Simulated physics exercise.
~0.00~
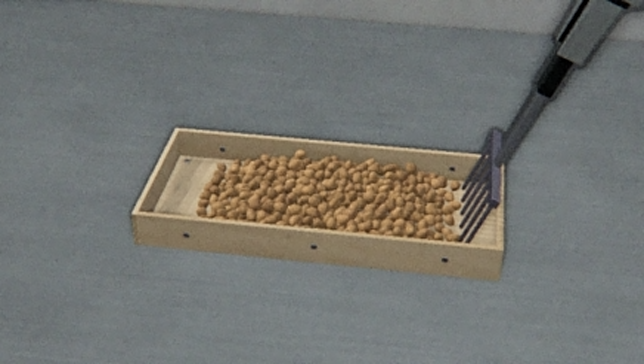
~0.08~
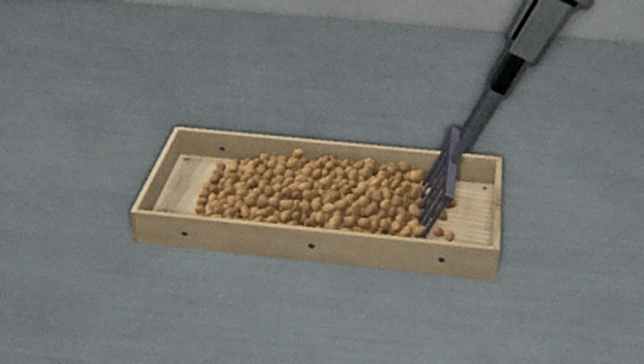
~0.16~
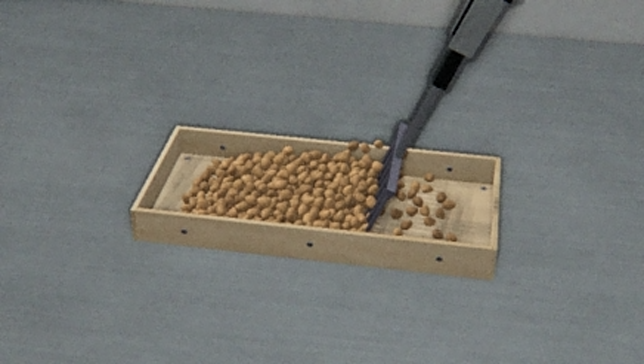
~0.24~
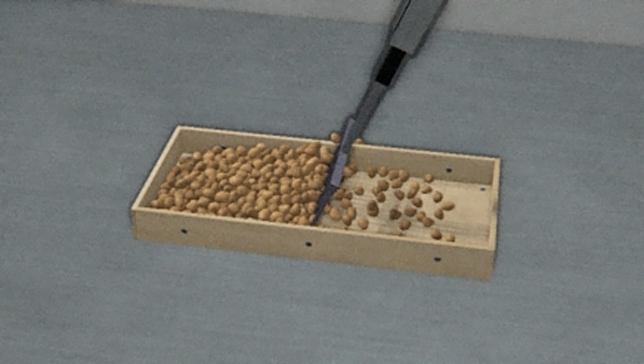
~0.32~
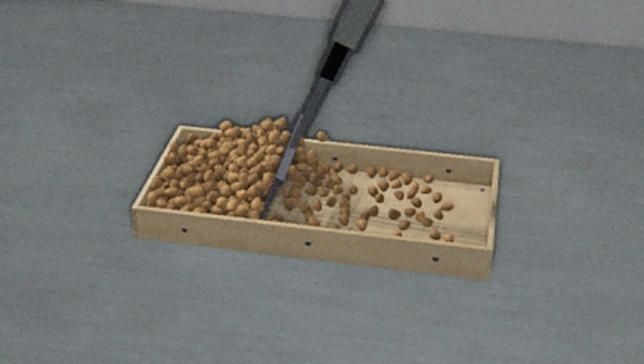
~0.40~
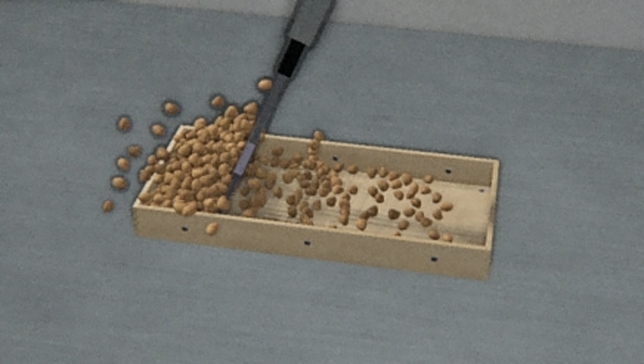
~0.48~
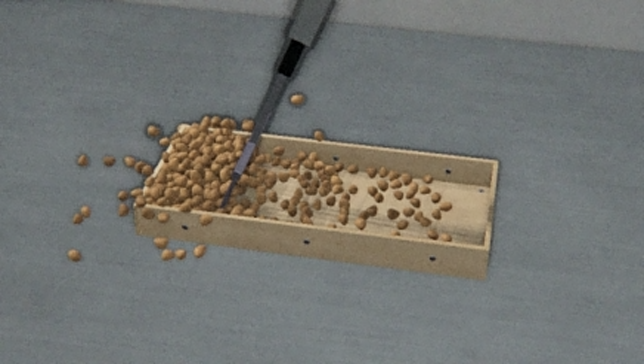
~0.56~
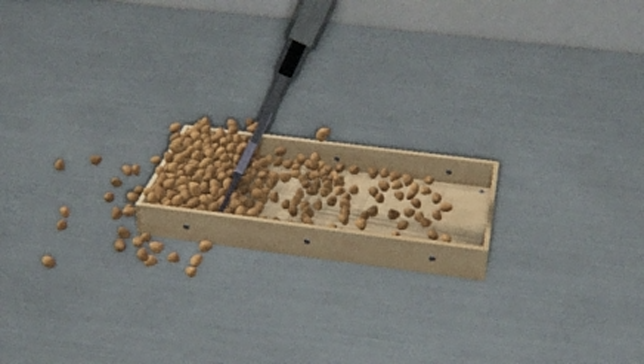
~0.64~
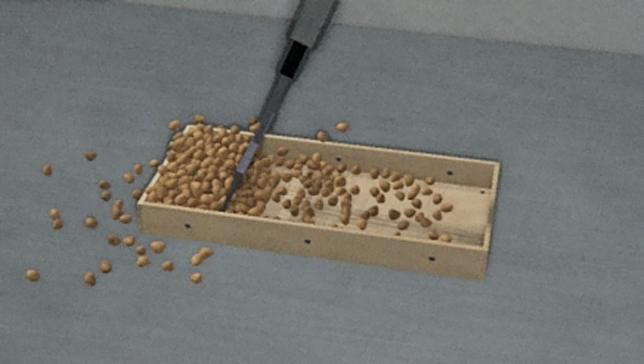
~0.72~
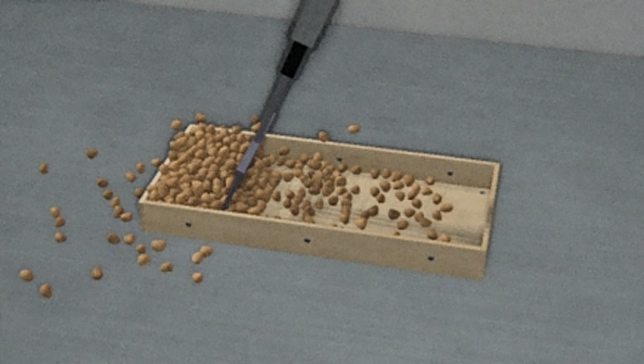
On a plain grey surface, seen from above at an angle, a long shallow wooden trough holds a heap of light brown beans. A dark rake on a grey robot arm stands in its right end. The rake sweeps left through the trough, pushing the beans into a growing pile while some slip behind it and scatter over the pale bottom. The pile mounds above the rim at the left end, and beans spill over the edges as the rake stops. They roll outward, mostly to the left, and end strewn outside while most stay heaped inside.
